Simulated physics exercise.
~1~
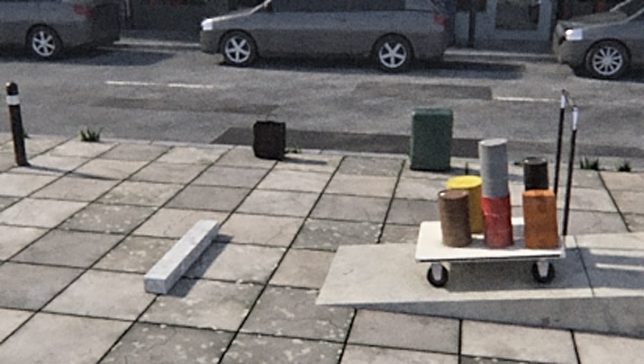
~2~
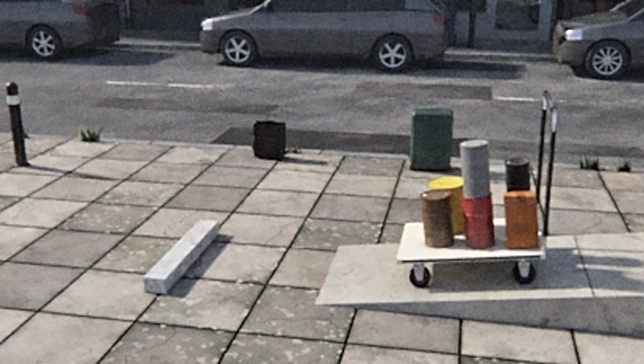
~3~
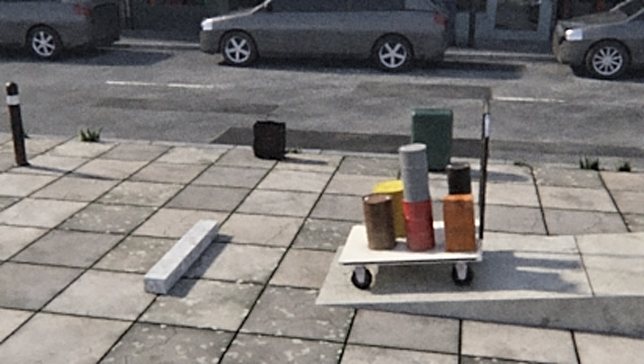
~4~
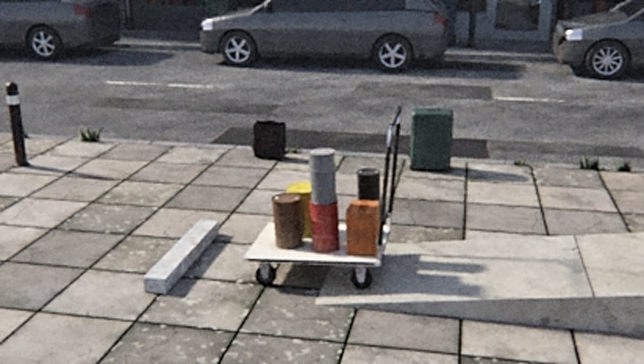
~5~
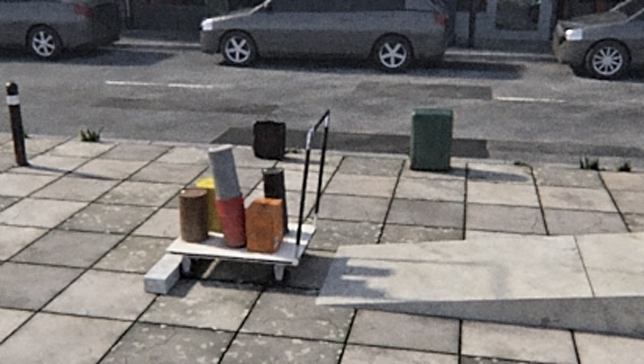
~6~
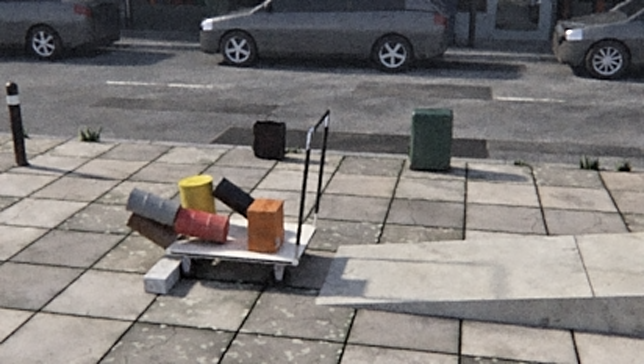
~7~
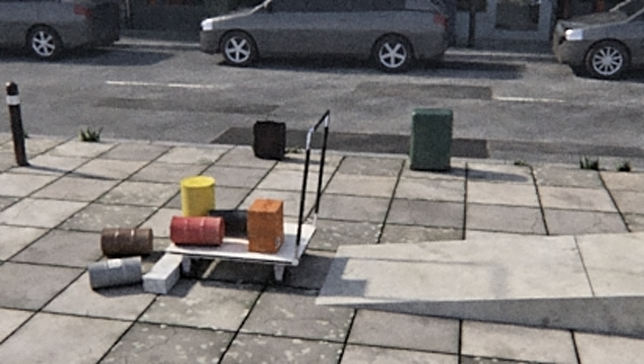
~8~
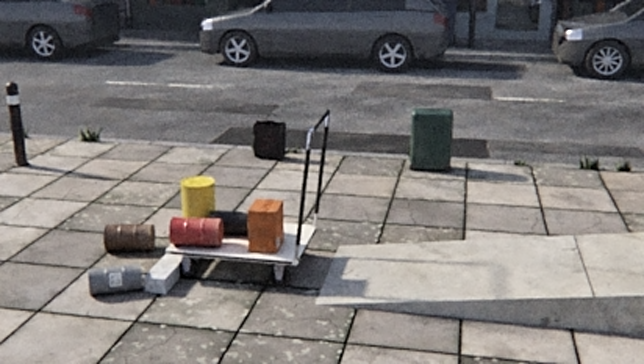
On a paved sidewalk beside a street with parked cars, a white flat trolley loaded with canisters, a yellow pail and an orange box stands on a low ramp. It rolls left down the slope and onto the level slabs, its load still in place. The trolley stops against a pale kerb block, and the grey canister, perched on the red one, tips left. The brown, red and black canisters topple too. The grey and brown ones drop onto the paving beyond the block, while the red and black ones lie on the deck beside the upright pail and box.
